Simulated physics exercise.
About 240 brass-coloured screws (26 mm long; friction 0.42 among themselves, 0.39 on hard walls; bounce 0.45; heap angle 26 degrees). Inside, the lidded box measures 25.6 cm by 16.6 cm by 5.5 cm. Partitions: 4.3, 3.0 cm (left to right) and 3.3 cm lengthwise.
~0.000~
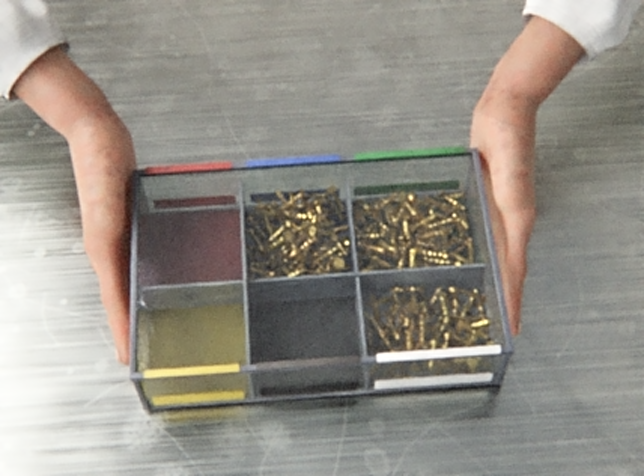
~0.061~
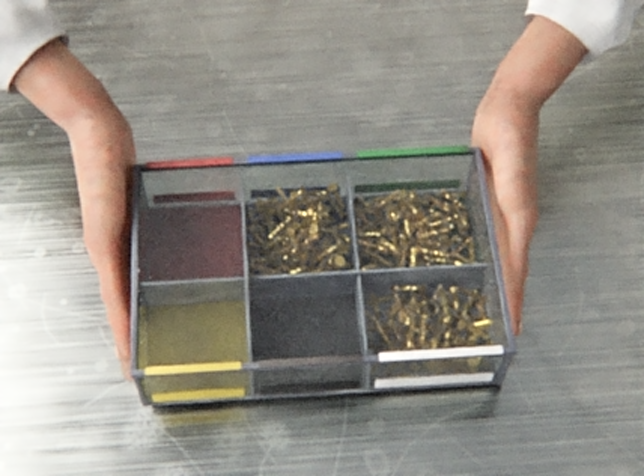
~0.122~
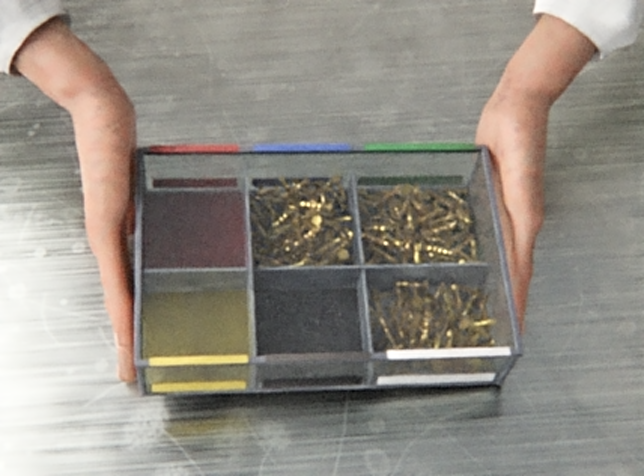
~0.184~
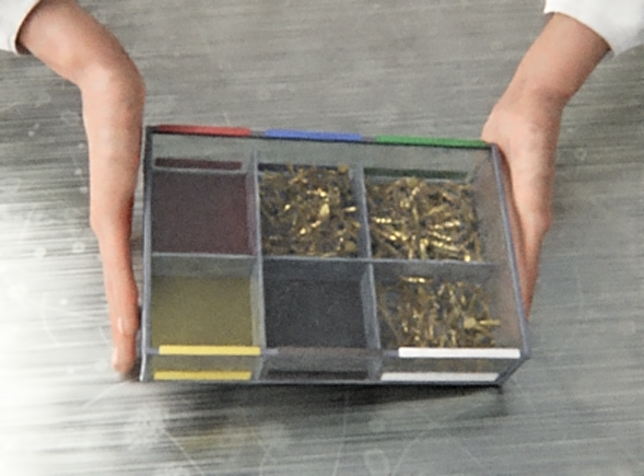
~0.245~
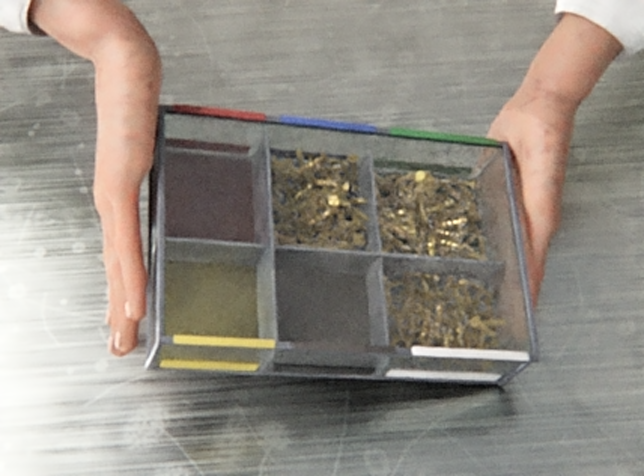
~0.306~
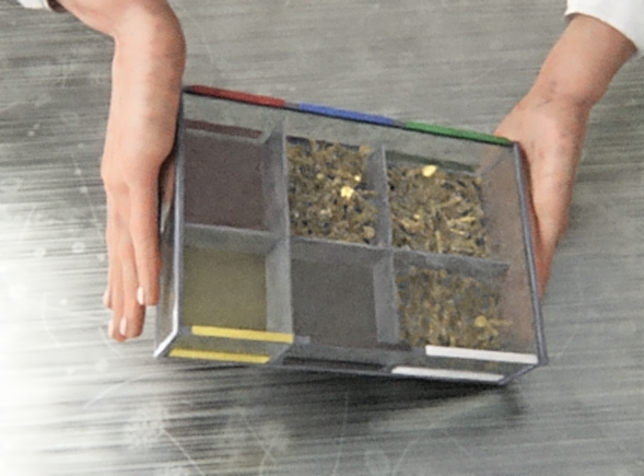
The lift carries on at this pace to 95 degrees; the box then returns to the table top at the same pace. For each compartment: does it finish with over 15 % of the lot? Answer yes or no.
Red no, blue no, green yes, yellow no, white yes, black no.
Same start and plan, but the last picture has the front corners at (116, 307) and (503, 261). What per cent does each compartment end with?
Red 0; blue 45; green 50; yellow 0; white 5; black 0.
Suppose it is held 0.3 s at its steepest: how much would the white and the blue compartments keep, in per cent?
Then: White 50; blue 5.
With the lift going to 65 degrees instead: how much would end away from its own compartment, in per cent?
About 10 per cent.
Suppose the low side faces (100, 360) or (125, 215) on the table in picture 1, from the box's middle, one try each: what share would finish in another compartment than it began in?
Some 50 and 40 per cent.
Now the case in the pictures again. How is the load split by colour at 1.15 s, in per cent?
Red 0; blue 15; green 45; yellow 0; white 40; black 0.
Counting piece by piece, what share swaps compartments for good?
About 35 per cent.
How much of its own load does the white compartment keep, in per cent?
Some 100 per cent.
Then, at 1.15 s, tilt 94 degrees; blue 15 %, green 45 %, white 40 %.
After 1.72 s, tilt 40 degrees; blue 5 %, green 50 %, white 45 %.
After 2.34 s, tilt 0 degrees; blue 5 %, green 50 %, white 45 %.
At rest (2.6 s), red 0 %, blue 5 %, green 50 %, yellow 0 %, white 45 %, black 0 %.
